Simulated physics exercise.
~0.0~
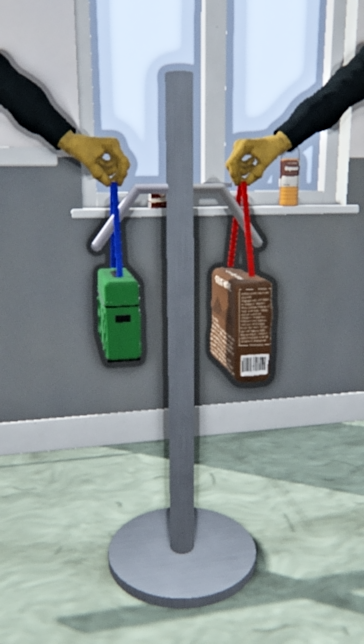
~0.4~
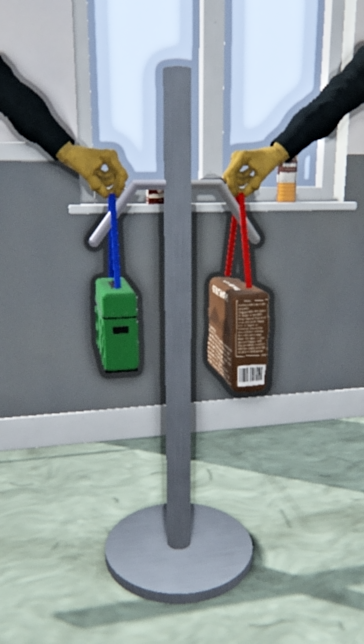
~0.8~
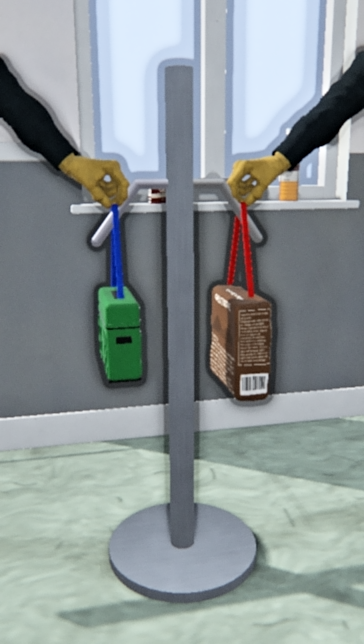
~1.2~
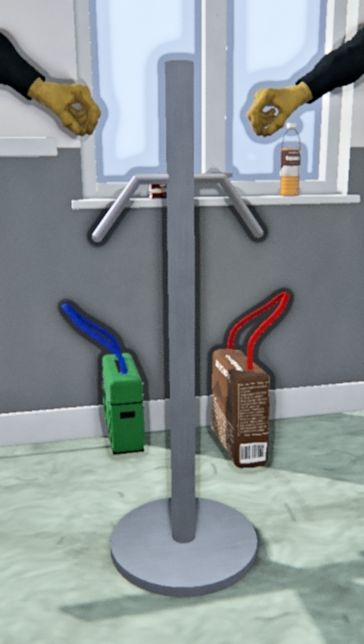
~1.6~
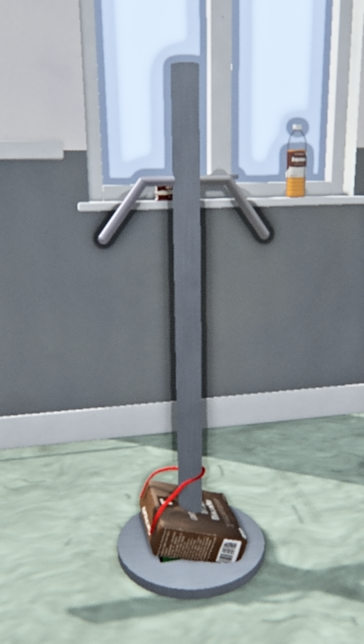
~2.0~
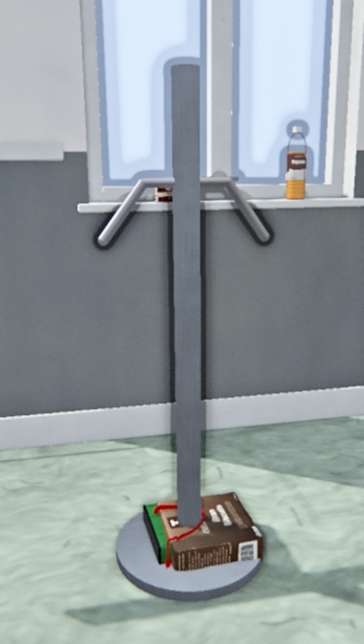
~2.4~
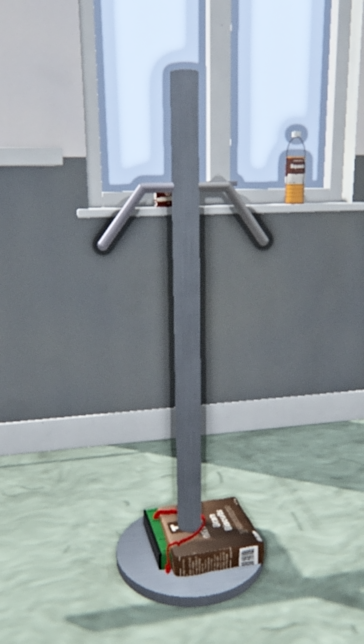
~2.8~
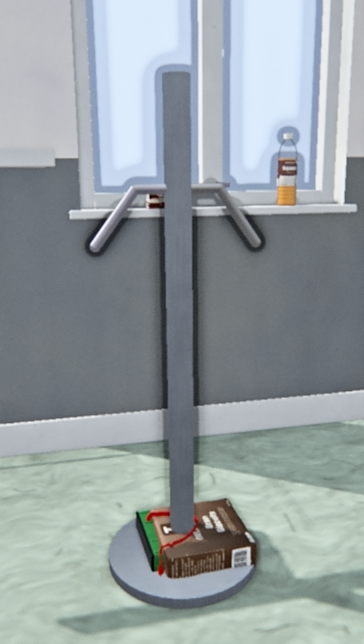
Two gloved hands lower a green case on a blue loop and a brown bag on a red loop beside a grey coat stand, one at each downward-slanting peg. They ease both a little farther down, then let go and draw back. Neither load stays up, and both drop upright past the pegs with their loops trailing above them. The two tumble in together around the foot of the pole, tipping onto their sides. They settle on the round base at floor level, the brown bag largely covering the green case, while both pegs stay bare.
